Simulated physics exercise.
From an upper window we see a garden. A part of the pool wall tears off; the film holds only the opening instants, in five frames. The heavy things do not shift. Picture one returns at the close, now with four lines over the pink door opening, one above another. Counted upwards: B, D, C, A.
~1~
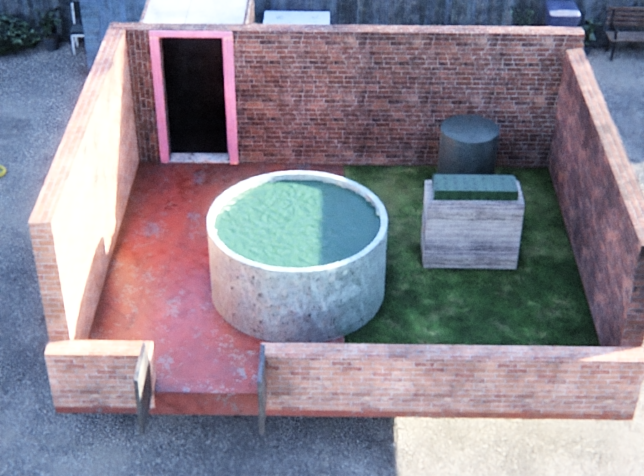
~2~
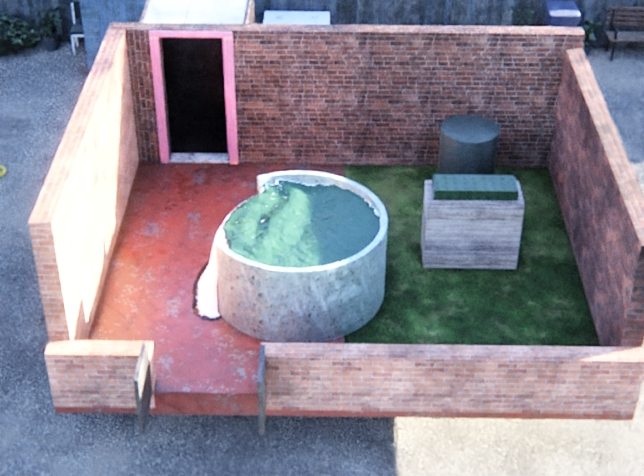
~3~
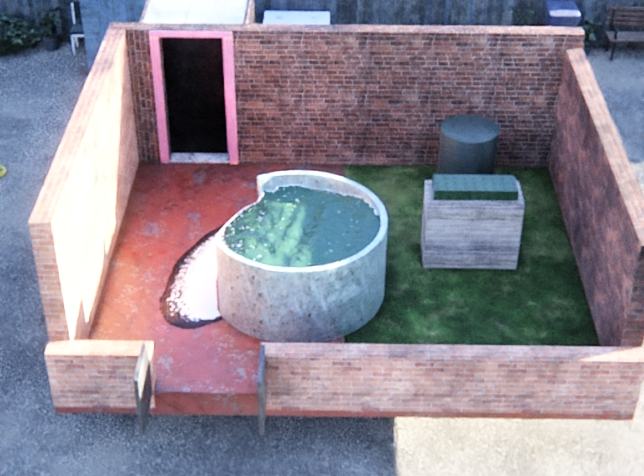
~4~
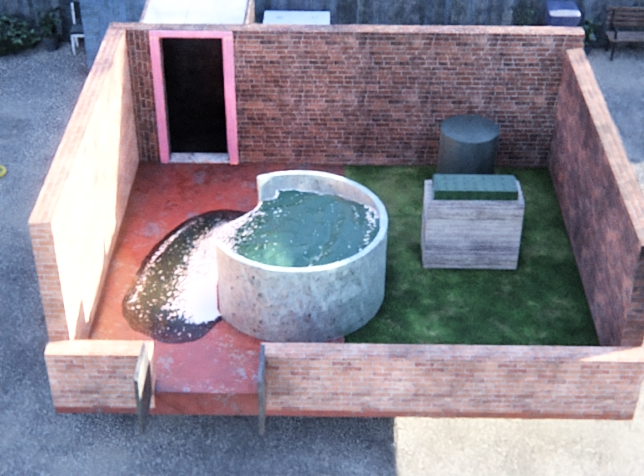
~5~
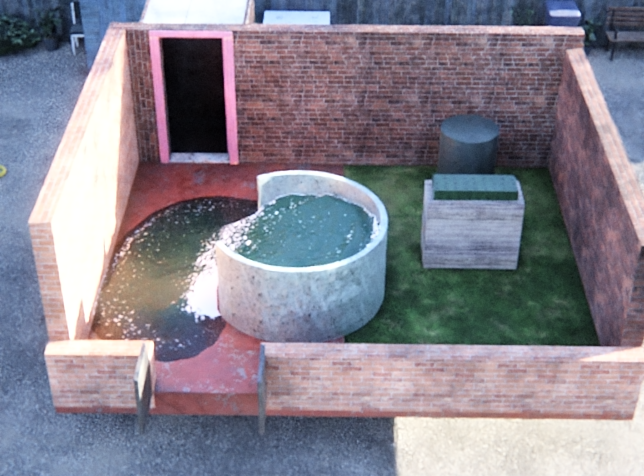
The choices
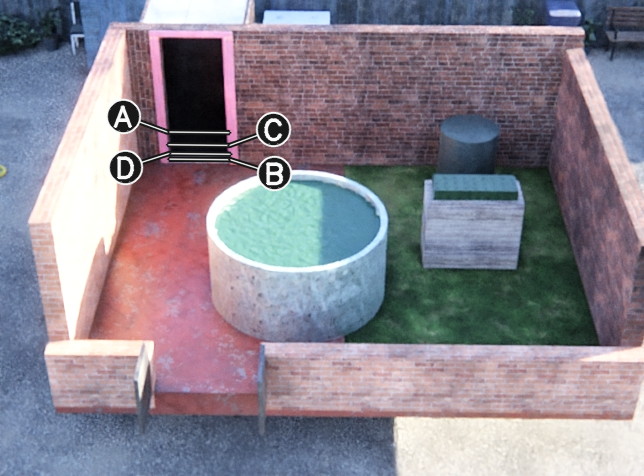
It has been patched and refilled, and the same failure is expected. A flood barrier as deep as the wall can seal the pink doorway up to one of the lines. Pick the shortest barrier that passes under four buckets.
That is mark A.
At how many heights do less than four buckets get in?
One of them.
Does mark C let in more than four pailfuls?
Yes, that goes wrong.
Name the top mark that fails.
Mark C.
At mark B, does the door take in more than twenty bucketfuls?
Yes, clearly.
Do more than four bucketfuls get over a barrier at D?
Yes, it does.
In white, A at (198, 132); B at (199, 159); C at (198, 145); D at (199, 153); from the bottom up B, D, C, A.
If A is chosen, a bucket or two gets in.
If B is chosen, dozens of bucketfuls pour in.
If C is chosen, about 10 bucketfuls get in.
If D is chosen, dozens of bucketfuls pour in.
